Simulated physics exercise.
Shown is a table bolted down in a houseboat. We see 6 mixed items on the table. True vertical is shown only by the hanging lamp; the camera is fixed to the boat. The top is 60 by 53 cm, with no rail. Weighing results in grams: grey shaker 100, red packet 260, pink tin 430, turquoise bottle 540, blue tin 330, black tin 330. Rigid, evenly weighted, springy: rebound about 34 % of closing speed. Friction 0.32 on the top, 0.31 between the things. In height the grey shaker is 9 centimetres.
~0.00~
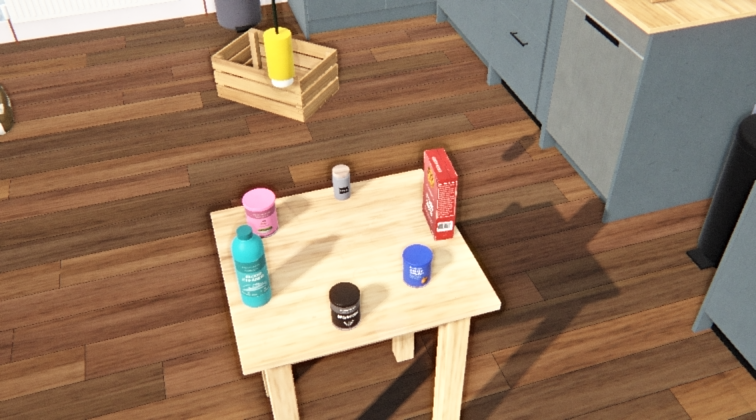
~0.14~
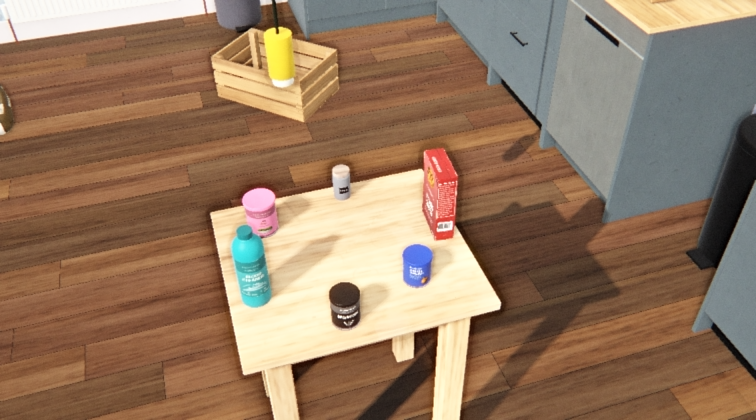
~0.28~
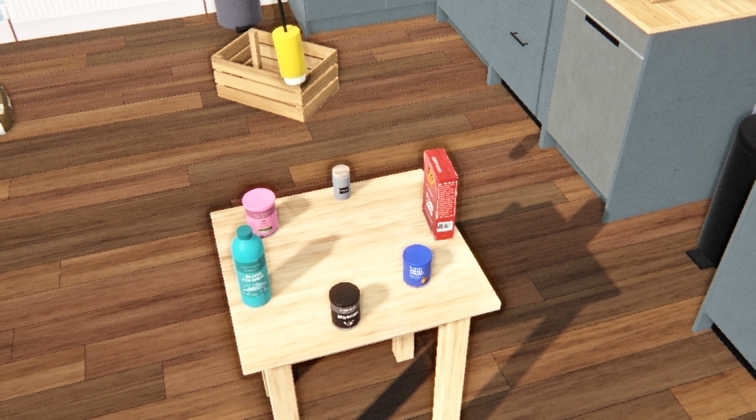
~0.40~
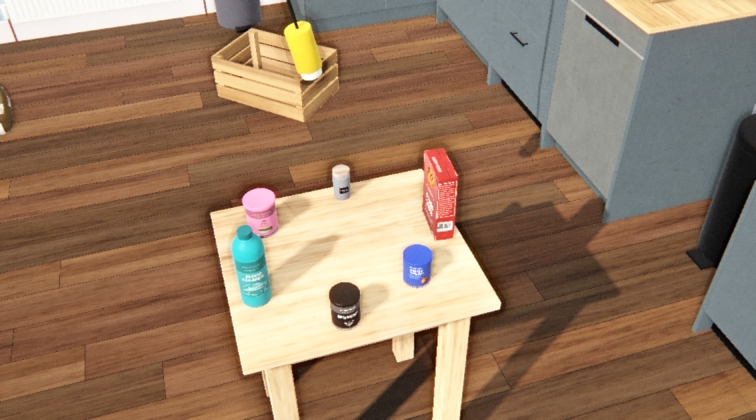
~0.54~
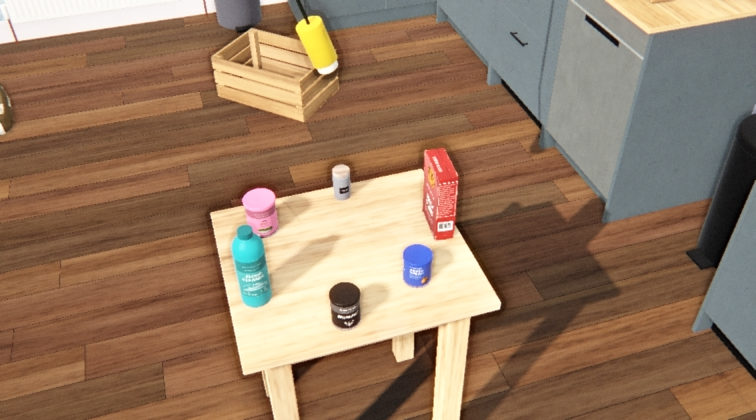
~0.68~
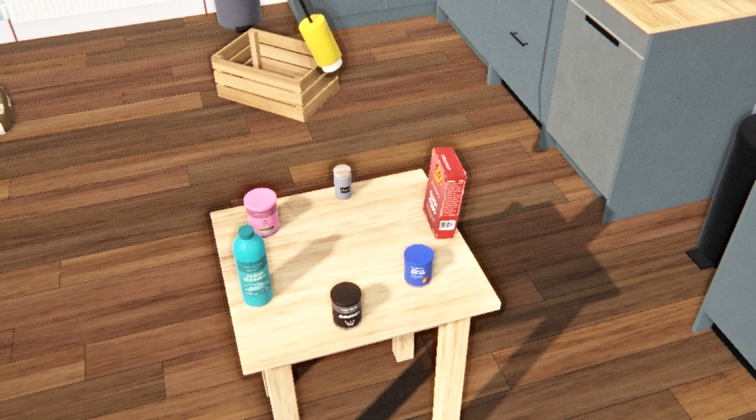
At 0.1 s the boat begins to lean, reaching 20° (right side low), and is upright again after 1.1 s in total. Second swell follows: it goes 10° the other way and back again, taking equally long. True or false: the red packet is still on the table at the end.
False.
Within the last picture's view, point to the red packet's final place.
It comes to rest near (530, 359).
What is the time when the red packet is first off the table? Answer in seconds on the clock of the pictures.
Around 0.8 s on the clock.
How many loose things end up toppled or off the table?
I make it 1.
After 0.88 s, heel 13°, right side down; red packet now off the table.
After 1.08 s, heel 2°, right side down.
After 1.28 s, boat level.
After 1.58 s, heel 8°, left side down.
At rest (2.8 s), off the table, red packet; the other 5 in place, give or take 5 cm. In the last view, red packet near (530, 359).
